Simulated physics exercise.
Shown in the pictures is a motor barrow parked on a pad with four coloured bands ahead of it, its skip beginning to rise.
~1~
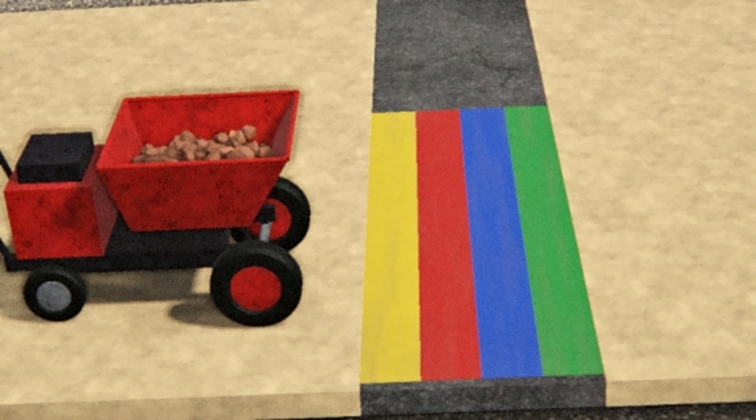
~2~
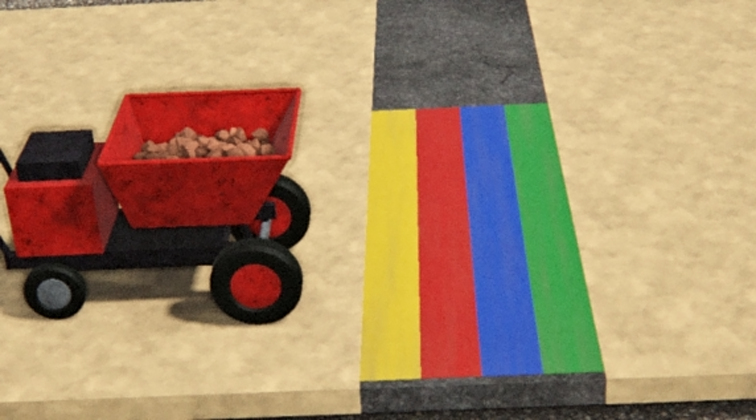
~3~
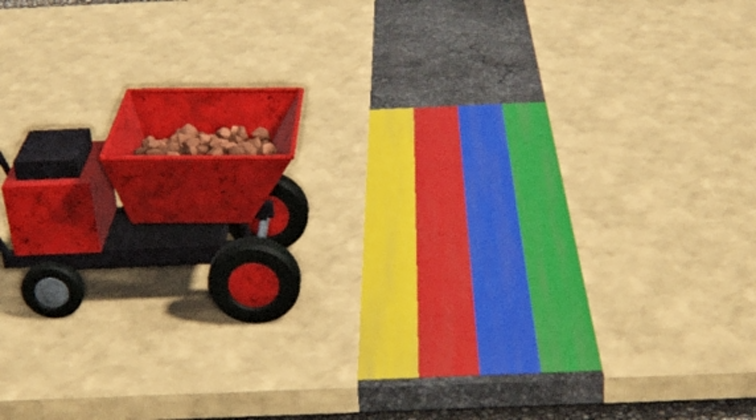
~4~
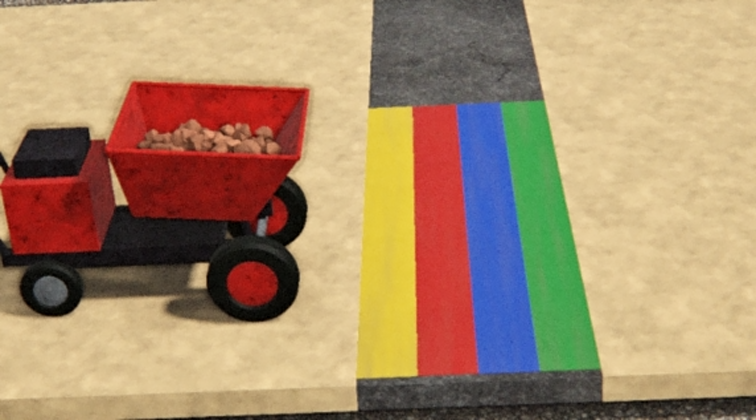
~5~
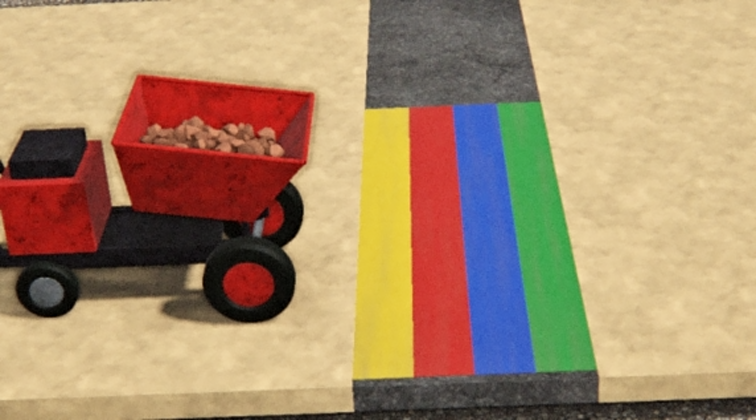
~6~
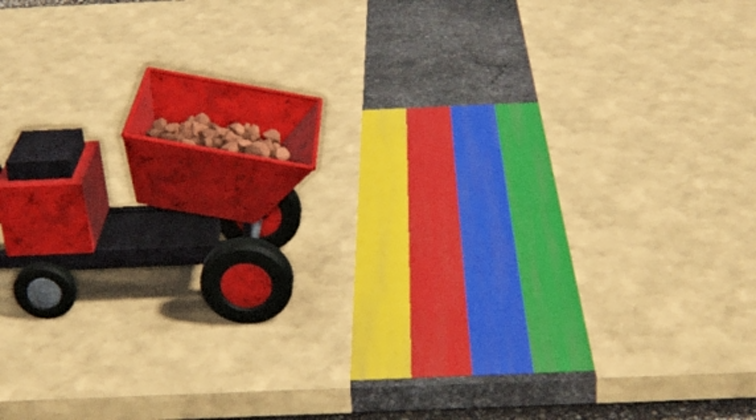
At first, a small red motor barrow with its skip level and loaded with brown rubble sits on a pale pad, left of yellow, red, blue and green bands. The skip then slowly tilts, its left side rising, while the rubble stays inside and the view shifts very slightly.
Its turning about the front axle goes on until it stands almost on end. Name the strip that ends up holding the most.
Red.
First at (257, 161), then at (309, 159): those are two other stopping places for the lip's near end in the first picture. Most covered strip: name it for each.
Place one - that yellow strip; place two - red.
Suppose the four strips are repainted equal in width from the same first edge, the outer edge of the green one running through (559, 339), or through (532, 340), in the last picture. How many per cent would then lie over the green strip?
0 % and 10 %.
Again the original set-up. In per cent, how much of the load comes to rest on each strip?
Yellow strip around 15, red strip around 40, blue strip around 10, green strip around 0.
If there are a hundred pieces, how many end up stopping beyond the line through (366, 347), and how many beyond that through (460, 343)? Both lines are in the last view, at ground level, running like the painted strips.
I'd put it near 70 in a hundred, then near 20 in a hundred.
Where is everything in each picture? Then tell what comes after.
Lip of the skip at (287, 160), level; top of the load at (213, 160), lumps of rubble; yellow strip at (390, 345); red strip at (449, 343); blue strip at (508, 340); green strip at (567, 338), in the first picture.
Lip of the skip at (289, 158), level; top of the load at (214, 157), in the second picture.
Lip of the skip at (292, 158), tipped barely; top of the load at (193, 153), in the third picture.
Lip of the skip at (298, 159), tipped barely; top of the load at (197, 149), in the fourth picture.
Lip of the skip at (304, 163), tipped a little; top of the load at (188, 149), in the fifth picture.
Lip of the skip at (313, 169), tipped a little; top of the load at (178, 155); yellow strip at (381, 342); red strip at (440, 339); blue strip at (499, 337); green strip at (558, 335), in the sixth picture.
Soon, skip tipped steeply; all in the skip.
A while on, skip tipped steeply; nearly all in the skip; a stray few over the yellow strip; a small part over the red strip.
Towards the end, skip tipped right over; about half in the skip; a small part over the yellow strip; about a third over the red strip; a small part over the blue strip; a stray few over the green strip; a stray few off the paint.
Finally, skip tipped right over; about a third in the skip; a small part over the yellow strip; about a third over the red strip; a small part over the blue strip; a stray few over the green strip; a stray few off the paint.
